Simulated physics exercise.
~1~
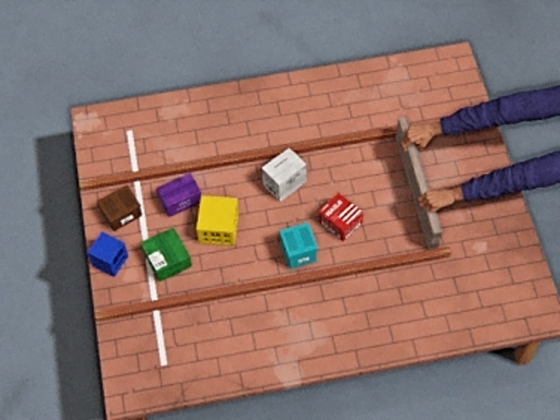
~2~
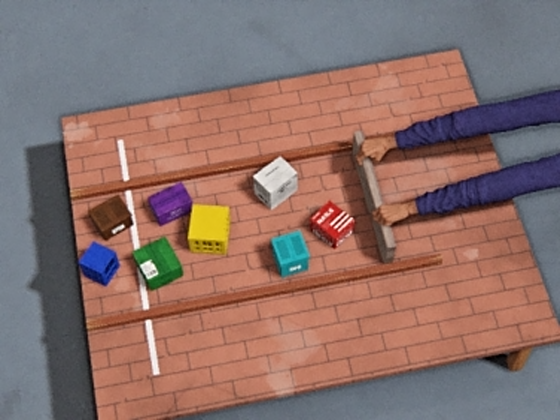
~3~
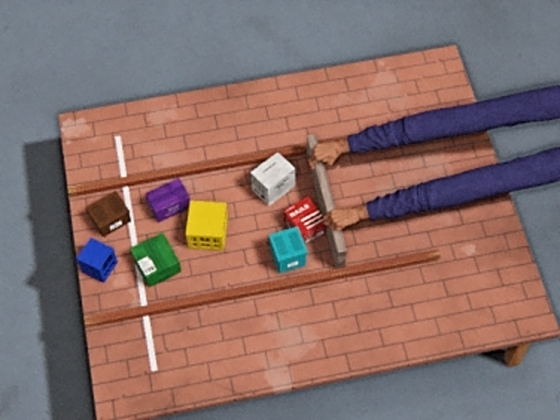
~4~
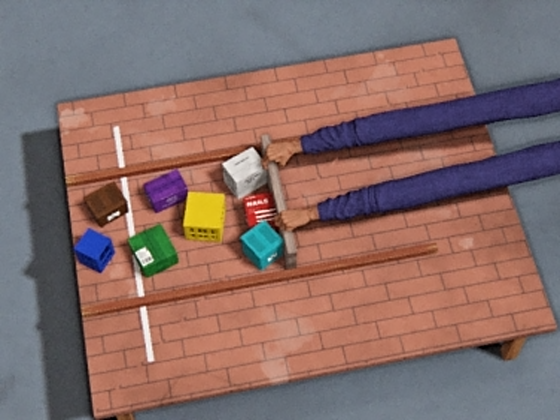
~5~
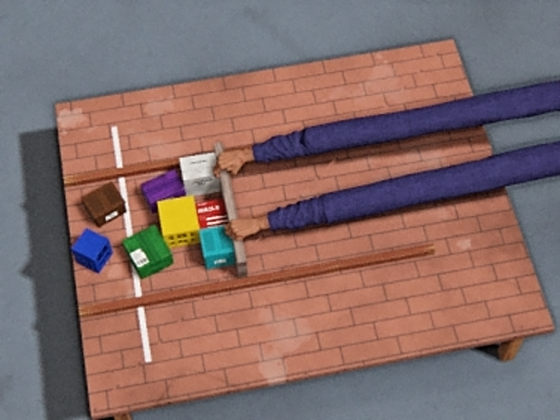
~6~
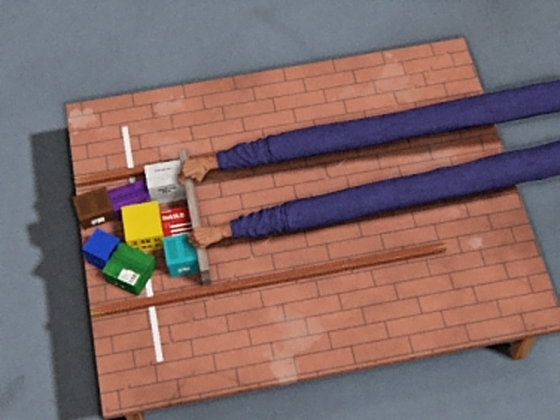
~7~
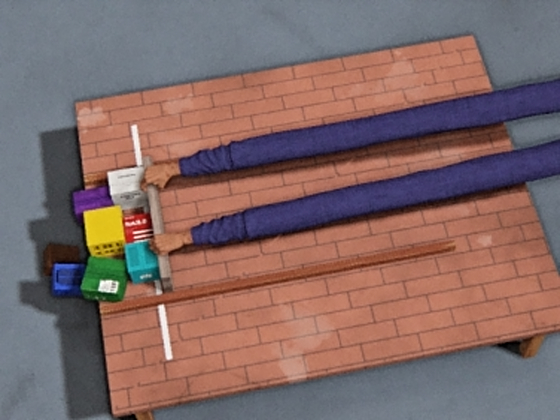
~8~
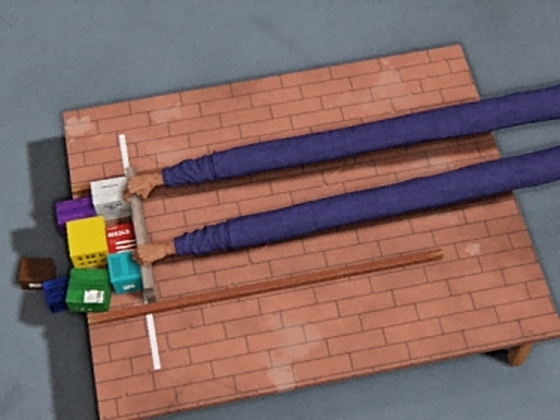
On a raised brick-patterned deck, hands push a plank left, shoving boxes until some go over the edge.
